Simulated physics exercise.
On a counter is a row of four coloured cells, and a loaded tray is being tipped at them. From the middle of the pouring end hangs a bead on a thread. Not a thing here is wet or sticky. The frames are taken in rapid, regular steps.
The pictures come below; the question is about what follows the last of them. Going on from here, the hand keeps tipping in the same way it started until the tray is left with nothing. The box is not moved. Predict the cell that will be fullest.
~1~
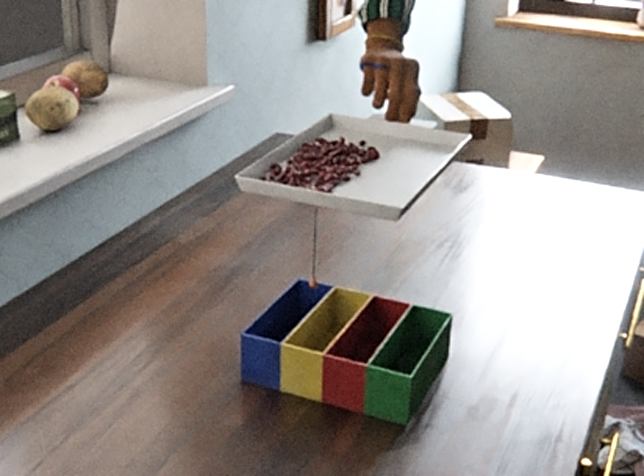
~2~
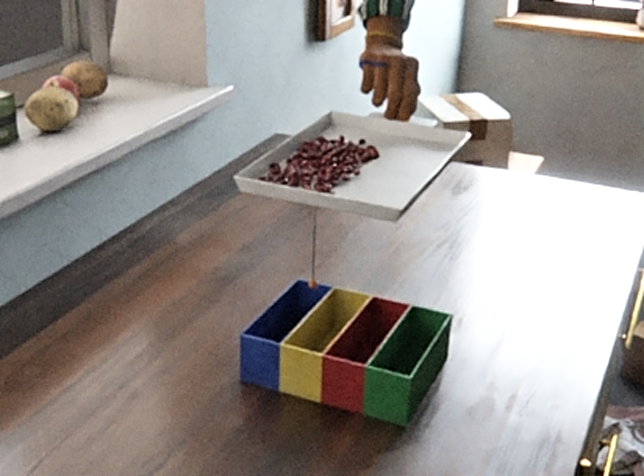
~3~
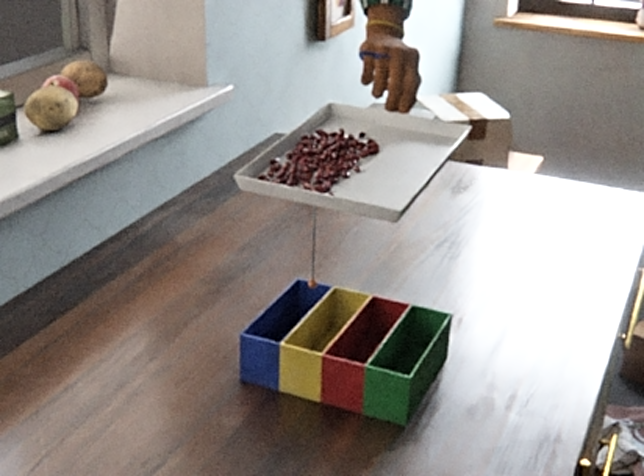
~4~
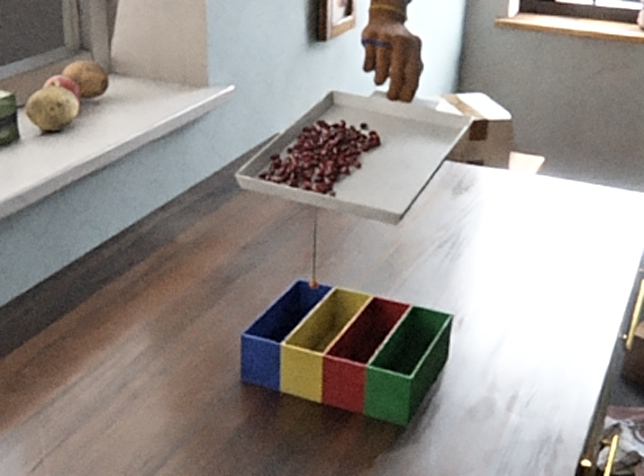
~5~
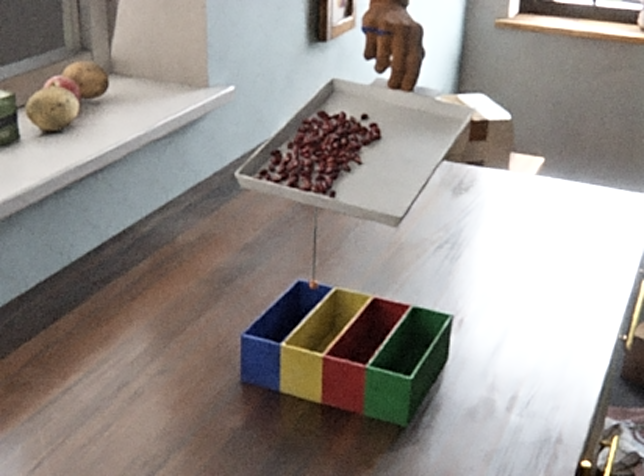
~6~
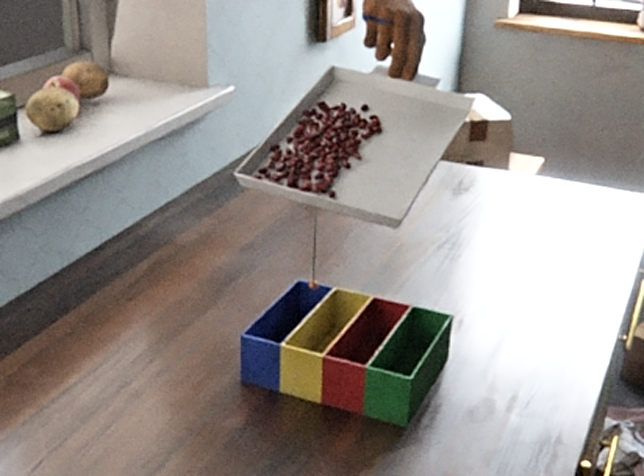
I would say the red cell.
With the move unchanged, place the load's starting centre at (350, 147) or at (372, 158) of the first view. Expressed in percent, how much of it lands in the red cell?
Close to 60 %, followed by close to 60 %.
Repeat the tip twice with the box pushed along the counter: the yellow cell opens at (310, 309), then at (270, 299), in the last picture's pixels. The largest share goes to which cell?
That green cell, then the green one.
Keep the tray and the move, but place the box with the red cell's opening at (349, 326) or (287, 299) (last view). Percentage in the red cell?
30, then 10 %.
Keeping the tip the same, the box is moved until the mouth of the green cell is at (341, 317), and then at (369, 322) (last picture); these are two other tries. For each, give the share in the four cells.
About 40 per cent, then about 80 per cent.
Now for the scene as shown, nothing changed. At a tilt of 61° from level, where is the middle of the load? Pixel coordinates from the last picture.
Somewhere around pixel (344, 190) in the last picture.
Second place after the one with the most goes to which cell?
The runner-up: That yellow cell.
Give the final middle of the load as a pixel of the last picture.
(357, 368).
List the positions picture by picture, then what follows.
In the first picture, corners of the pouring end (242, 176) and (398, 205), level; middle of the load (324, 163), kidney beans; bead on its thread (314, 284); blue cell (261, 357); yellow cell (302, 368); red cell (344, 379); green cell (388, 391).
In the second picture, corners of the pouring end (241, 176) and (398, 206), level; middle of the load (324, 163).
In the third picture, corners of the pouring end (241, 174) and (397, 207), tipped barely, lowest at the right corner; middle of the load (323, 159).
In the fourth picture, corners of the pouring end (242, 174) and (398, 210), tipped a little, lowest at the right corner; middle of the load (325, 154).
In the fifth picture, corners of the pouring end (241, 173) and (398, 213), tipped a little, lowest at the right corner; middle of the load (325, 149).
In the sixth picture, corners of the pouring end (241, 172) and (398, 215), tipped clearly, lowest at the right corner; middle of the load (325, 144); blue cell (261, 358); yellow cell (302, 369); red cell (344, 380); green cell (387, 392).
Just after the last frame, tray tipped steeply; almost all on the tray; just a few in the green cell; just a few in the red cell; just a few in the yellow cell; just a few falling or outside the box.
A moment on, tray tipped right over; roughly a quarter on the tray; roughly a quarter in the red cell; roughly a quarter in the yellow cell; about a tenth in the green cell; about a tenth in the blue cell; roughly a quarter falling or outside the box.
Further on, tray tipped past a quarter turn; roughly half in the red cell; roughly a quarter in the yellow cell; about a tenth in the green cell; about a tenth in the blue cell; just a few falling or outside the box.
When it is over, tray tipped past a quarter turn; roughly half in the red cell; roughly a quarter in the yellow cell; about a tenth in the green cell; about a tenth in the blue cell; just a few outside the box.
